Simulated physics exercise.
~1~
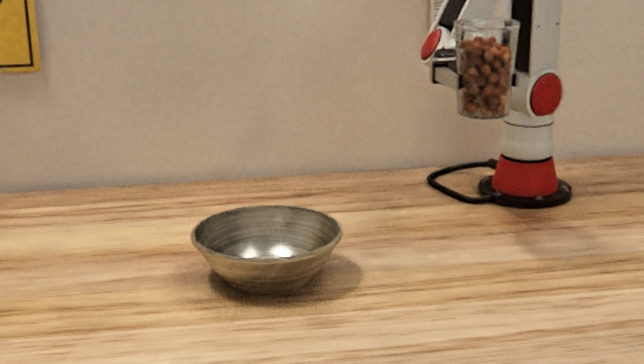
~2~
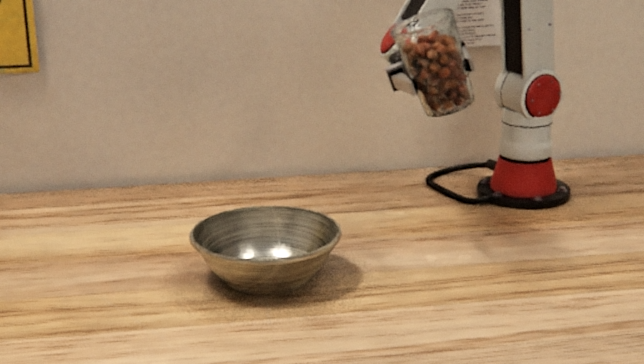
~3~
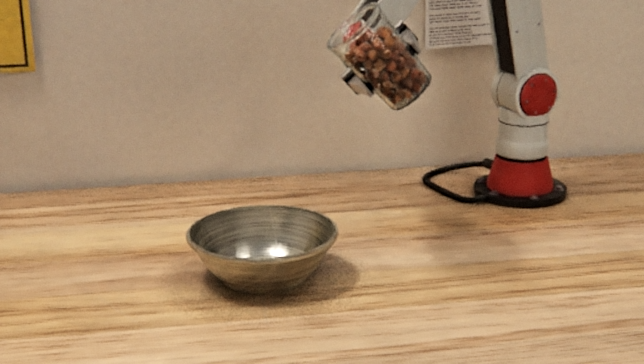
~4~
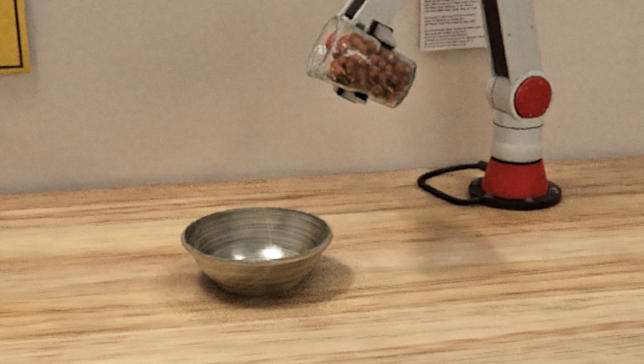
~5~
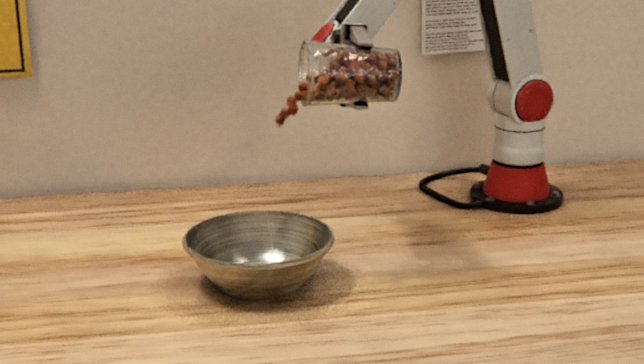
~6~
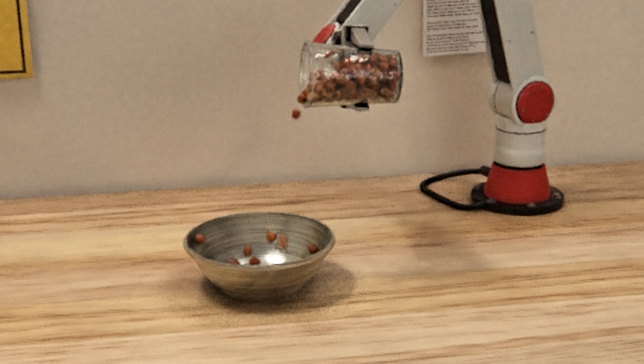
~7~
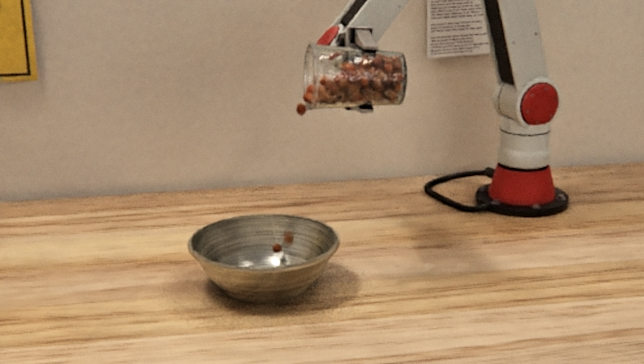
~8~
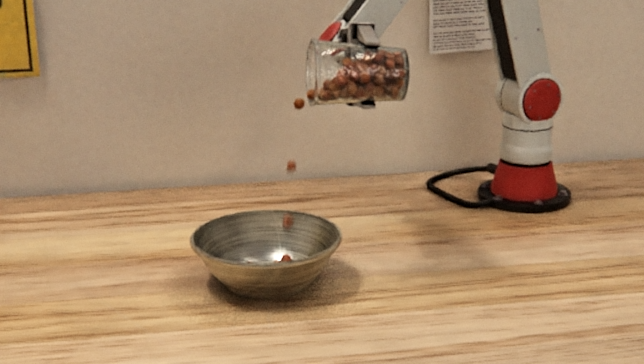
On a wooden table, a robot arm tipping a clear tumbler of hazelnuts leftward, a few dropping into a still metallic-looking bowl.
